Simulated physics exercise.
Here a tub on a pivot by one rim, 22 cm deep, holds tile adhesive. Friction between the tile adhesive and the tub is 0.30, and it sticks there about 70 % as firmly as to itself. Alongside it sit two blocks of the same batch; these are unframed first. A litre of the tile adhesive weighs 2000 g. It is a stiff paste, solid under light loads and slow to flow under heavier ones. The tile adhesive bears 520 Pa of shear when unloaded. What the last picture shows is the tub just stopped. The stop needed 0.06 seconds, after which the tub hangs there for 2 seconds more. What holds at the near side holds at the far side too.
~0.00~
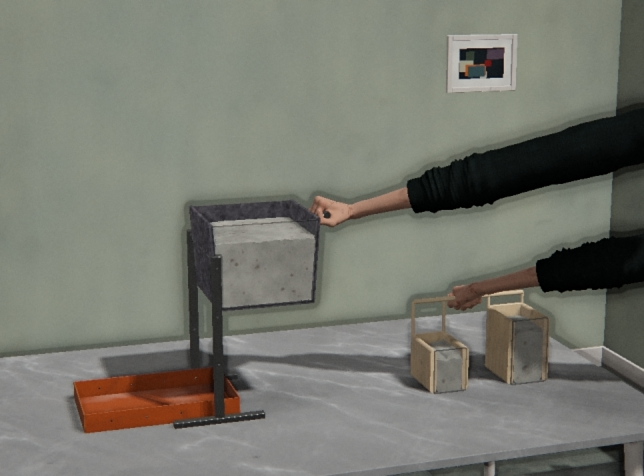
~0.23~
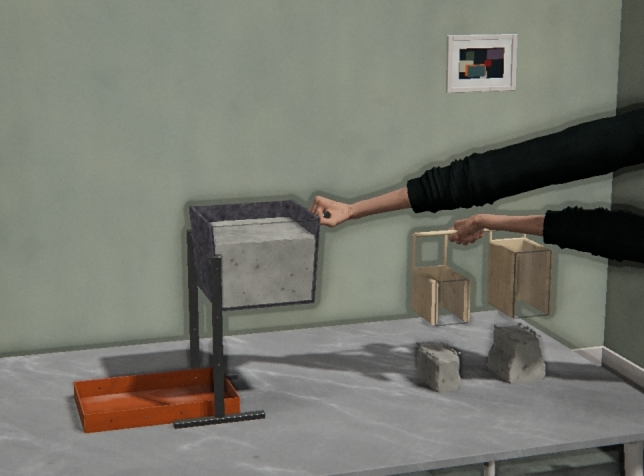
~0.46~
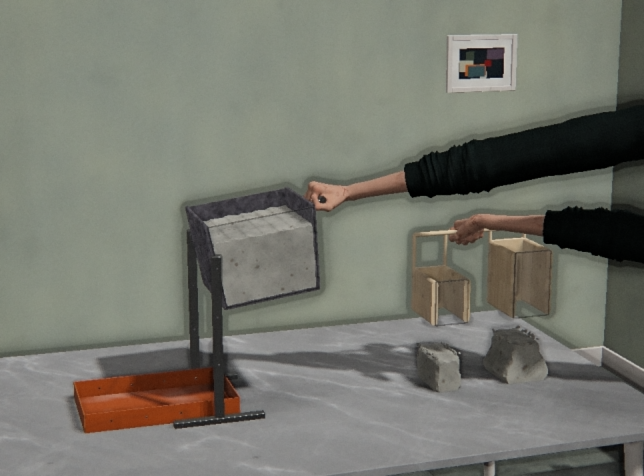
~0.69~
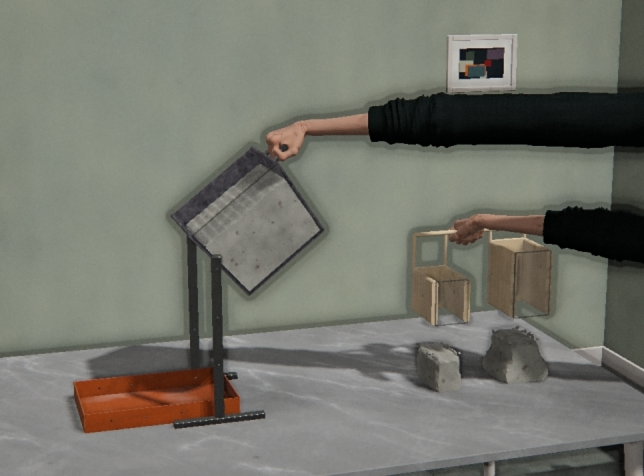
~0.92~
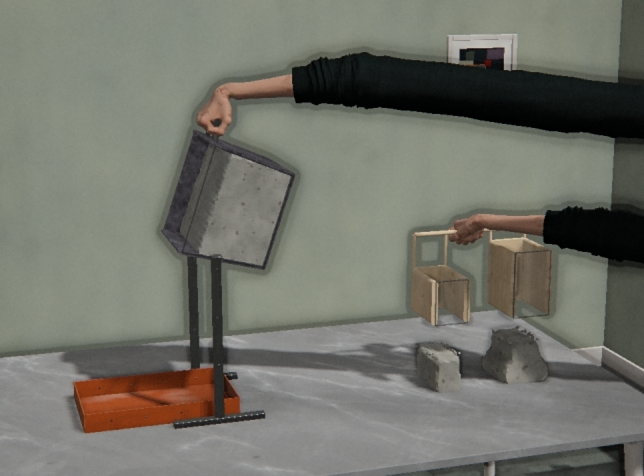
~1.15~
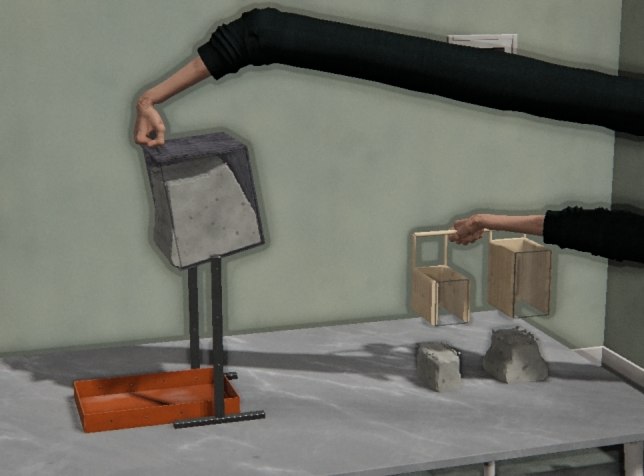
Hands lifting wooden moulds off two grey blocks, the taller slumping, then tilting a dark tub of grey paste up and leftward.
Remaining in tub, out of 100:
31 out of 100.
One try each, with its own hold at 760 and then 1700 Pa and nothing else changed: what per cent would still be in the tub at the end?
It'd be some 35 percent the first time and some 18 percent the second.
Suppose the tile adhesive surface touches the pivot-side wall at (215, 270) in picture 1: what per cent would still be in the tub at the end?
About 50 per cent.
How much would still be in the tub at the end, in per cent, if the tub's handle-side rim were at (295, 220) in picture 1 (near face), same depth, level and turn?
35 %, roughly.
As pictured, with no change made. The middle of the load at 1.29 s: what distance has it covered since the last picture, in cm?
About 10 cm.
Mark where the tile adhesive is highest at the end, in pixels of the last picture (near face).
About (239, 225).
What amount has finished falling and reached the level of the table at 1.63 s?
At that moment, near 60 % is down.
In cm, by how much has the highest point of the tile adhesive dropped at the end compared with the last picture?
Roughly 15 cm.
By 1.29 s, the tub is at 100 degrees and holds 59 %.
By 1.46 s, the tub is at 100 degrees and holds 32 %.
By 1.63 s, the tub is at 100 degrees and holds 31 %.
By 1.80 s, the tub is at 100 degrees and holds 31 %.
By 3.15 s, at the end, the tub is at 100 degrees and holds 31 %.
